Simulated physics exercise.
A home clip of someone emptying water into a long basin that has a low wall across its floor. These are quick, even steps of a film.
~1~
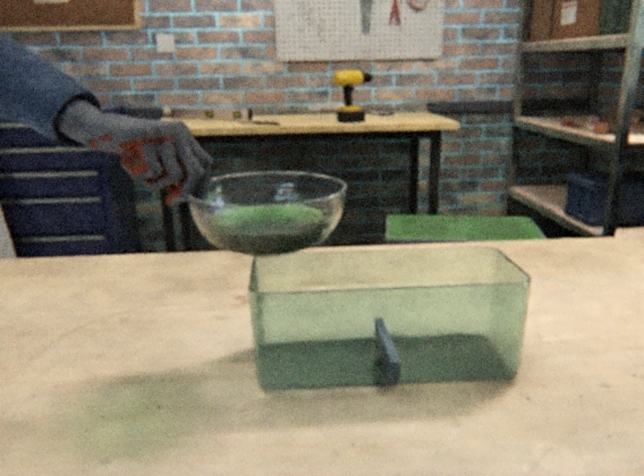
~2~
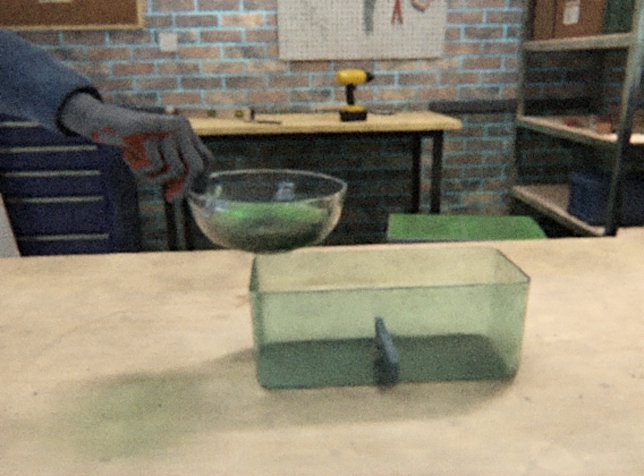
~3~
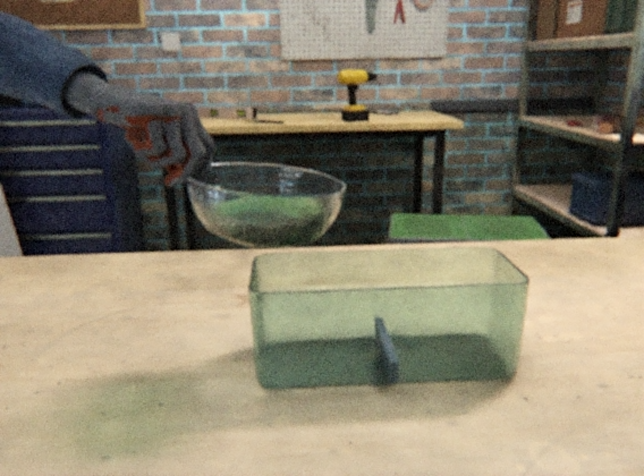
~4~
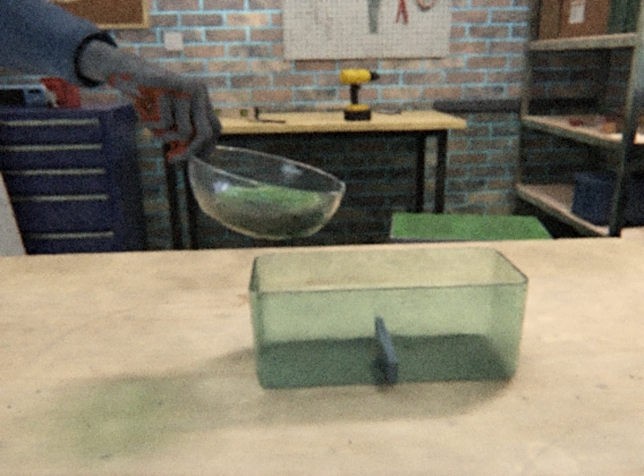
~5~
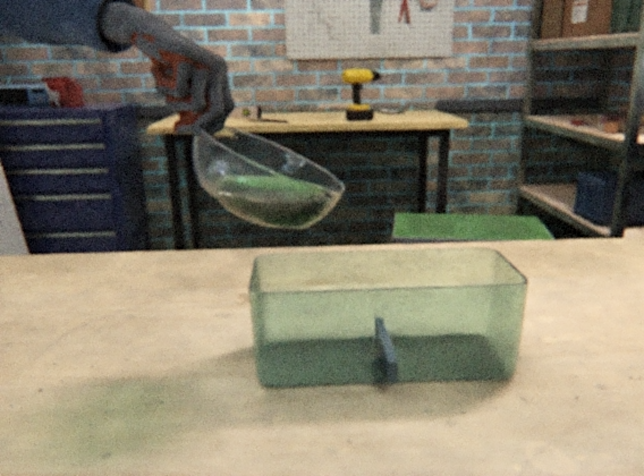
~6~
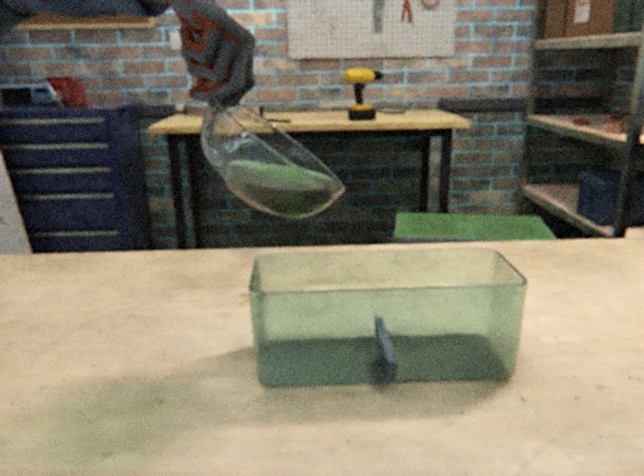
A gloved hand held a clear glass bowl of green liquid above a long, see-through basin on a workbench, then lifted its left side, tilting the bowl steeply to the right.
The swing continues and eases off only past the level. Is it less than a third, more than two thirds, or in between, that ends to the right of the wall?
In the end over two thirds is right of the wall.
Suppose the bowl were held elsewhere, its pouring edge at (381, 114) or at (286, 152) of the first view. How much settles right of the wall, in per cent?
In turn 65 and 45 in a hundred.
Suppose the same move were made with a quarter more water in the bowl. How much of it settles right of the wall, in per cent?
It comes to 75 per cent or so.
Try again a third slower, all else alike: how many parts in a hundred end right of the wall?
Close to 90 per cent.
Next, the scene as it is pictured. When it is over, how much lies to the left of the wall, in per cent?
Roughly 20 in a hundred.
A moment on, the bowl is tipped on its side and 23 per cent is still to pour, 1 is left of the wall and 14 right of it.
Next, the bowl is tipped on its side and 0 per cent is still to pour, 9 is left of the wall and 82 right of it.
Then the bowl is tipped on its side and 0 per cent is still to pour, 20 is left of the wall and 78 right of it.
Later the bowl is tipped on its side and 0 per cent is still to pour, 22 is left of the wall and 77 right of it.
In the end 22 per cent lies left of the wall, 77 right of it and 1 outside.
